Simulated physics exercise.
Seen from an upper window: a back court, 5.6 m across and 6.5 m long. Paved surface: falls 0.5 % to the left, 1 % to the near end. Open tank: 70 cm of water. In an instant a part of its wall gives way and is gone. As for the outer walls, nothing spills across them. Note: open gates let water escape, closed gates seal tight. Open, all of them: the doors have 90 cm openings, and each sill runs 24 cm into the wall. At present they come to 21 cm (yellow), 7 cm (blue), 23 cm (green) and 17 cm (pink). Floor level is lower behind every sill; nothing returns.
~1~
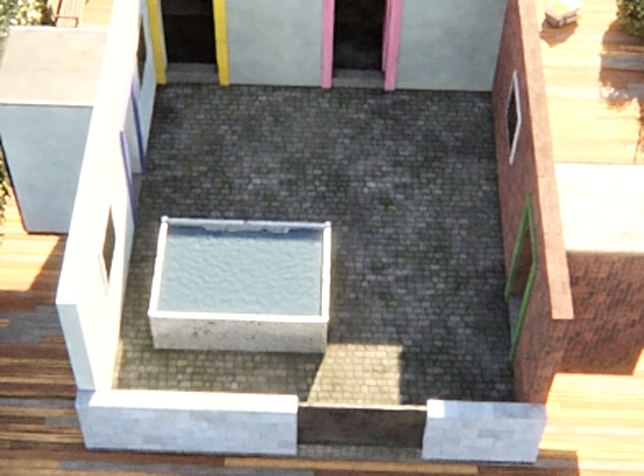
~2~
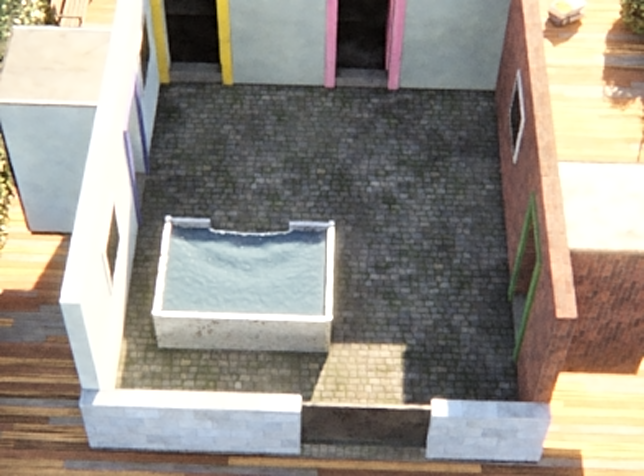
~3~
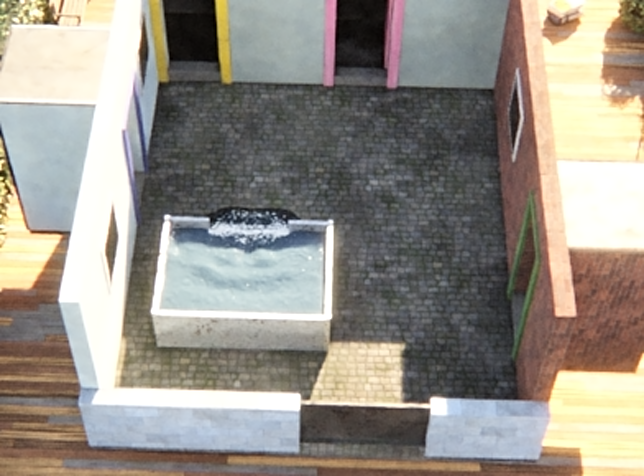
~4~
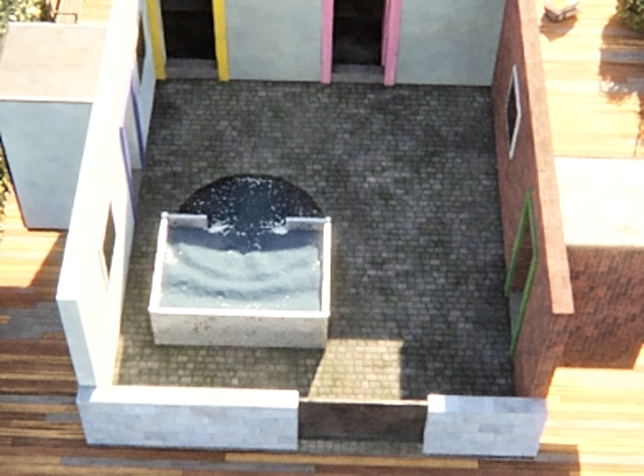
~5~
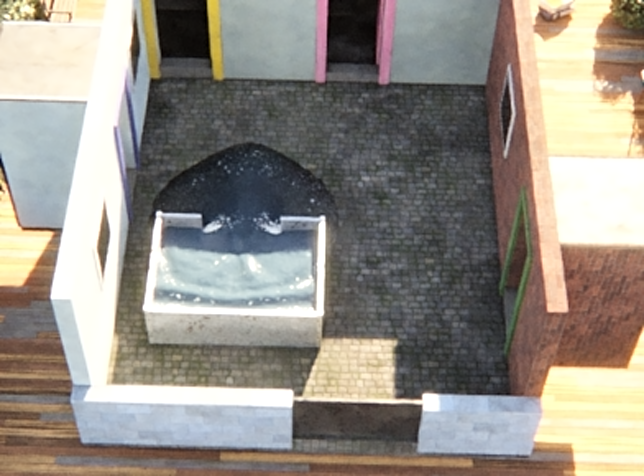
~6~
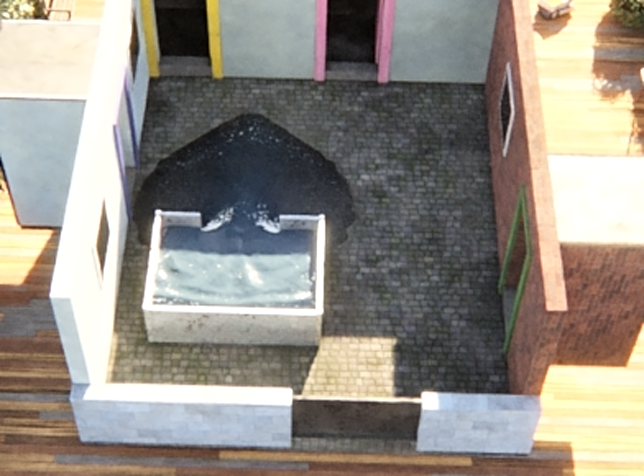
In a paved court, an open tank's far wall gives way and water spreads outward.
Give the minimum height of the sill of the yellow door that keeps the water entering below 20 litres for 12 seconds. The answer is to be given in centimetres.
Minimum height: About 26 cm.
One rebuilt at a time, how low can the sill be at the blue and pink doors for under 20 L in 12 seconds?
Roughly 9.5 cm for the blue door and roughly 14.5 cm for the pink door.
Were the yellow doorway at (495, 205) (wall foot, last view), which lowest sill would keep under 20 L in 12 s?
6.0 cm.
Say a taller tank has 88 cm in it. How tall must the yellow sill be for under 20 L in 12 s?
35 cm.
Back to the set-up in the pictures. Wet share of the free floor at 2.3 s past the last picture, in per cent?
Roughly 45 percent of the floor.
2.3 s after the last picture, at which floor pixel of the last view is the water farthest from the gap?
The tip of the flood lies near (485, 83).
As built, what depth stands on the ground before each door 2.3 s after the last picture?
Door by door in centimetres - yellow 25, blue 6, green 0, pink 16.
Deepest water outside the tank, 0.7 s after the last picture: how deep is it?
Roughly 36 cm.
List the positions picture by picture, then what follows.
Still water, 70 cm deep, in the open tank at (243, 272); the yellow door at (189, 38) is dry, in the first picture.
The gap is on the far side, the front 0.4 m out at a hidden place; the back of the open tank holds 70 cm, in the second picture.
The gap is on the far side, the front 0.8 m out at (234, 211); the back of the open tank holds 70 cm, in the third picture.
Water pours out on the far side and has run 1.4 m, to (238, 178); about 8 cm deep outside, 65 cm at the back, in the fourth picture.
Water pours out on the far side and has run 2.0 m, to (239, 149); about 6 cm deep outside, 59 cm at the back, in the fifth picture.
Water pours out on the far side and has run 2.6 m, to (241, 119); about 5 cm deep outside, 60 cm at the back; the yellow door at (182, 31), 3.8 m from the gap, is still 1.4 m from the nearest water, in the sixth picture.
Then, 0.7 s after the last picture water covers 35 % of the floor, deepest (36 cm) near (235, 240); 15 cm at the yellow door, 0 litres in over its 21 cm sill.
Then, 2.3 s after the last picture water covers 45 % of the floor, deepest (28 cm) near (474, 83); 25 cm at the yellow door, 40 litres in over its 21 cm sill.
Then, 11.3 s after the last picture water covers 100 % of the floor, deepest (18 cm) near (111, 349); 6 cm at the yellow door, 47 litres in over its 21 cm sill.
At the yellow door as built, the water peaked near 32 cm, 1.5 s after the last picture.
With a sill of 23.5 cm, 31 litres would have come in within the 12 s; with 32 cm, 6 litres. So under 20 litres takes about 26 cm.
